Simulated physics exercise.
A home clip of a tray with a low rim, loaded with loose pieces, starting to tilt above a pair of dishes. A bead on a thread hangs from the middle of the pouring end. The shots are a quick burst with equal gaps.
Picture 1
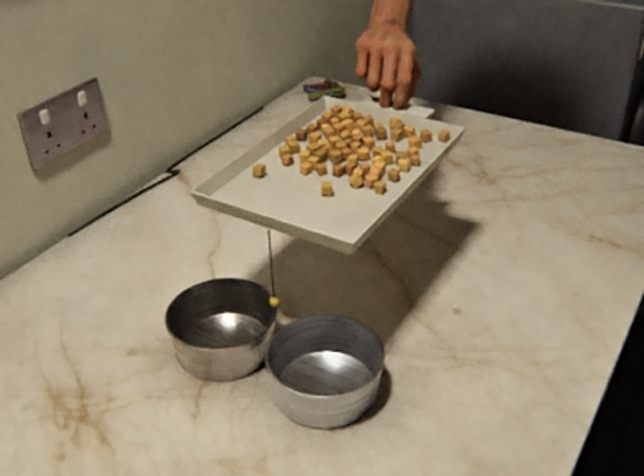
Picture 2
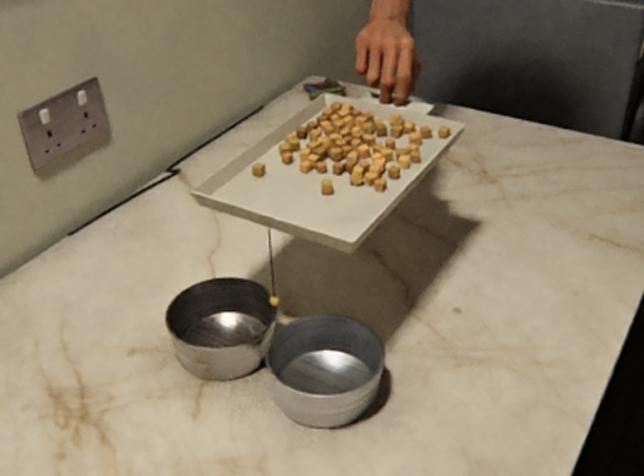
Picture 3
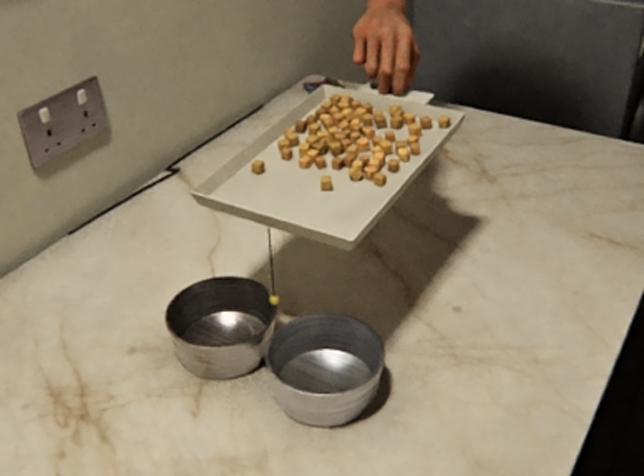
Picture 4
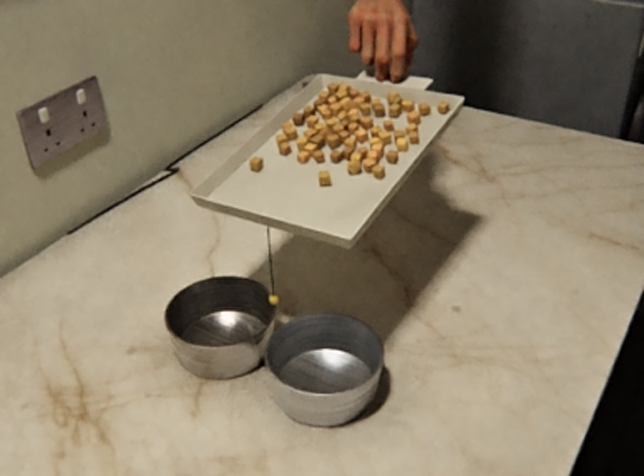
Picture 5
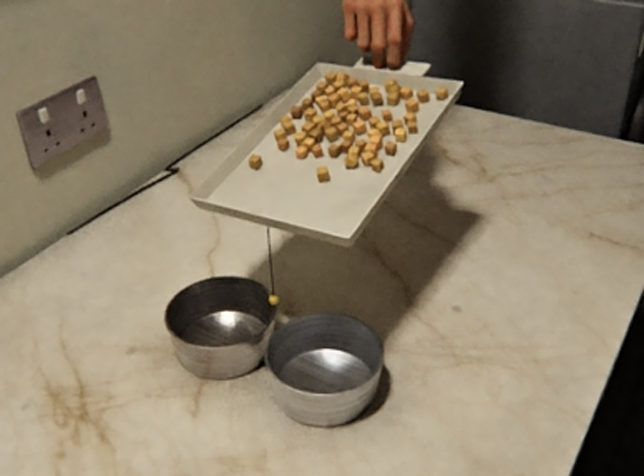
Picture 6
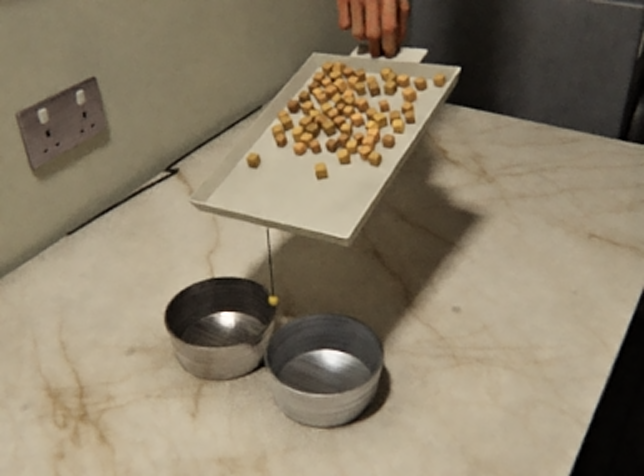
On a pale, brown-veined stone worktop beside a wall with a double socket, seen from slightly above by a still camera, a hand grips the far end of a white tray. Small tan wooden cubes lie scattered on it, with a yellow bead hanging on a thread beneath its near edge, by two metal bowls. The hand slowly raises the far end, and the tray slopes toward its near left corner.
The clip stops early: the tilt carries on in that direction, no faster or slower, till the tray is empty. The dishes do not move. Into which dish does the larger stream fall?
It favours the left-hand dish.
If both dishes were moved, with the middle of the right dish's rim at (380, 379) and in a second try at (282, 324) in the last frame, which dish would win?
First the left one, then the dish on the left.
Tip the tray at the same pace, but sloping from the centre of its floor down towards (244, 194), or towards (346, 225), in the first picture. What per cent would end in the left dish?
About 70 and 0 per cent.
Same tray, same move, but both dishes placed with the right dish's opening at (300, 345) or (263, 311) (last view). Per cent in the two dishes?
The first gives 80 %, the second 50 %.
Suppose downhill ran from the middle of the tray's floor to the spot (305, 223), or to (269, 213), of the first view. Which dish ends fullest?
One: The right one. Two: The dish on the left.
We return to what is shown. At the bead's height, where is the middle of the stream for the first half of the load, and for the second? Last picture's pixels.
The first part at (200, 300); the rest at (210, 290).
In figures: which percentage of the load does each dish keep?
Left dish: 80 %, right dish: 0 %.
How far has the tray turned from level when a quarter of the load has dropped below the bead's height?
At about 70°.
Shortly afterwards, tray tipped steeply; the bulk on the tray; only a few in the left dish; only a few outside both; near a quarter in the air.
Next, tray tipped past a quarter turn; near half on the tray; only a few in the right dish; near a third in the left dish; a little outside both.
Some moments later, tray tipped past a quarter turn; only a few in the right dish; the bulk in the left dish; a little outside both.
In the end, tray tipped past a quarter turn; only a few in the right dish; the bulk in the left dish; a little outside both.
